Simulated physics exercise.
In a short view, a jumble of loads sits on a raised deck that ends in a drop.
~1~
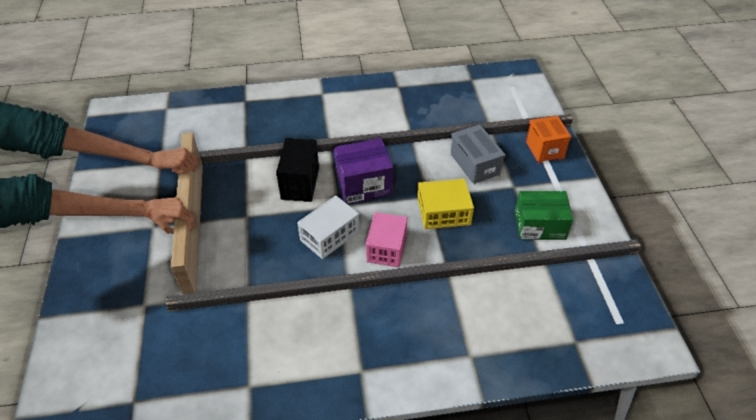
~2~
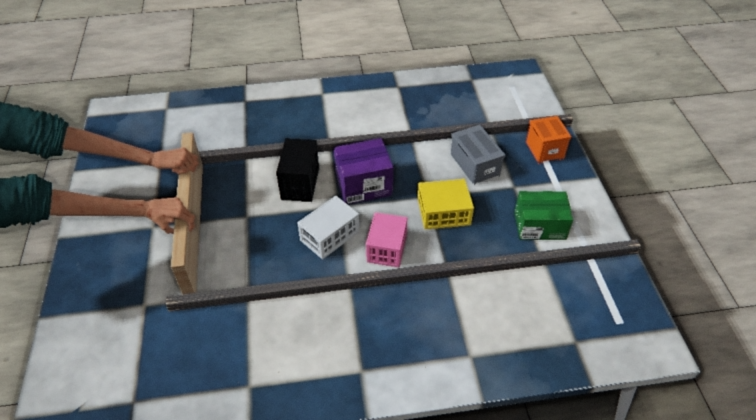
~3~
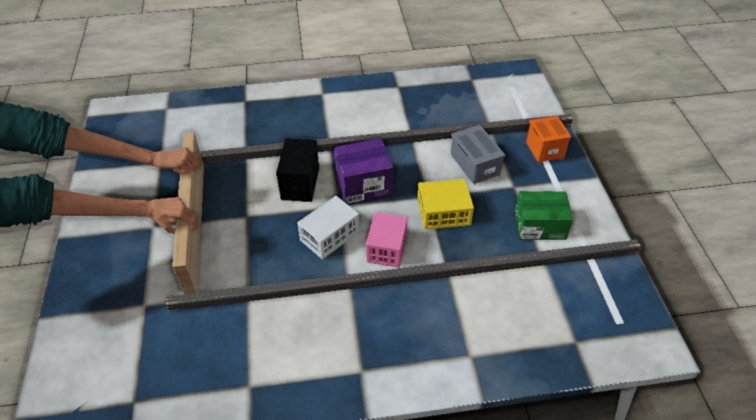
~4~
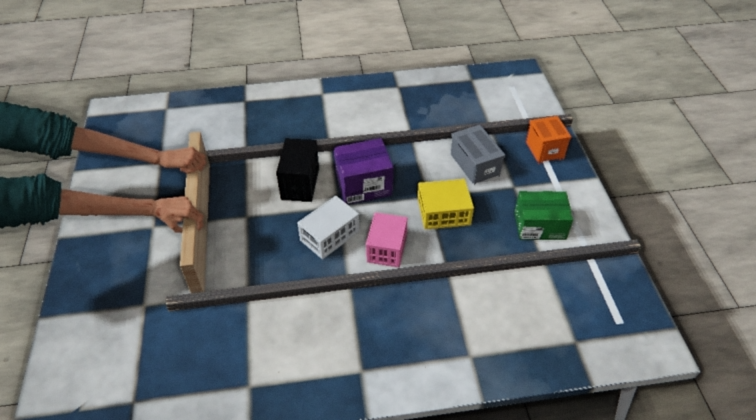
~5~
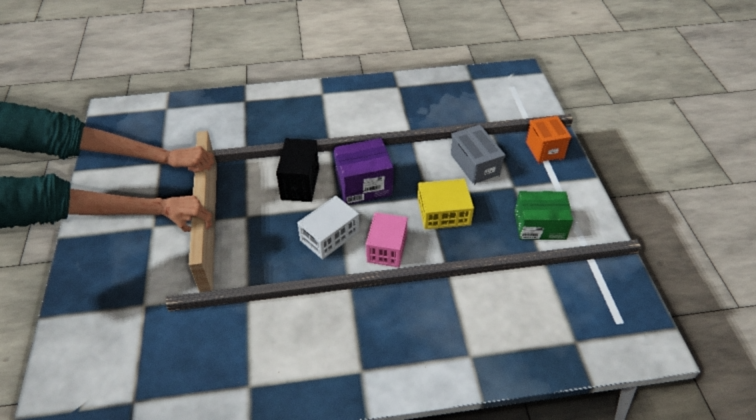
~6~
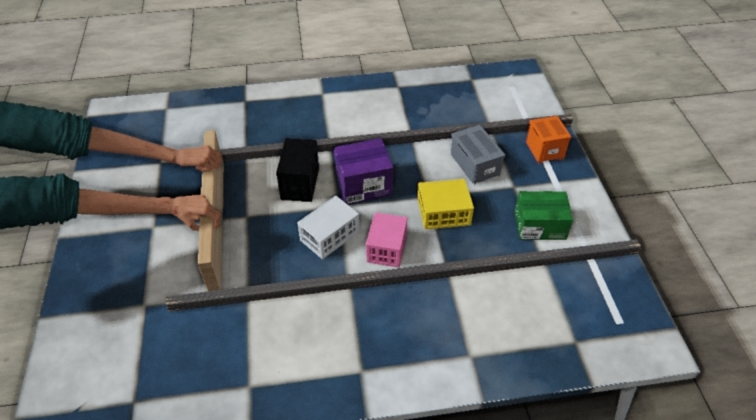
A person in dark green sleeves, only the arms showing, grips an upright wooden plank with both hands at the left of a blue-and-white checkered table on stone paving, seen from above. Between two dark rails sit black, purple, white, pink, yellow, grey, green and orange boxes, left to right, near white tape. The plank rests, then slides slightly rightward without touching the boxes, which stay still, as does the camera.
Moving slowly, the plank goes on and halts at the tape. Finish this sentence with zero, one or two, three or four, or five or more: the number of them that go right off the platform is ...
The number of them that go right off the platform is five or more.
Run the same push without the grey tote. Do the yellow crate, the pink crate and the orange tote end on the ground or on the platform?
First, the yellow crate takes the fall; next, the pink crate is safe; last, the orange tote takes the fall.
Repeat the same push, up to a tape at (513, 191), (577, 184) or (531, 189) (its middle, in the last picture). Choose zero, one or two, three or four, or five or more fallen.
Going one by one, the answers are 1 or 2, 5 or more and 1 or 2.
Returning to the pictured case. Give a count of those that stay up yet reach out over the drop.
0 overhanging.
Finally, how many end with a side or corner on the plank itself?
The number is 3.
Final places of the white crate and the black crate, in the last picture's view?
Listed as asked: First (579, 186), and then (561, 141).
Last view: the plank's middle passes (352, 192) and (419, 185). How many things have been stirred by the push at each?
4 at one spot and 6 at the other.
Early on, none off yet; orange tote at rest near (548, 140); green parcel at rest near (543, 215); grey tote at rest near (476, 155).
Finally, the number that fall off is five or more; lost, purple parcel, yellow crate, grey tote, green parcel and orange tote.
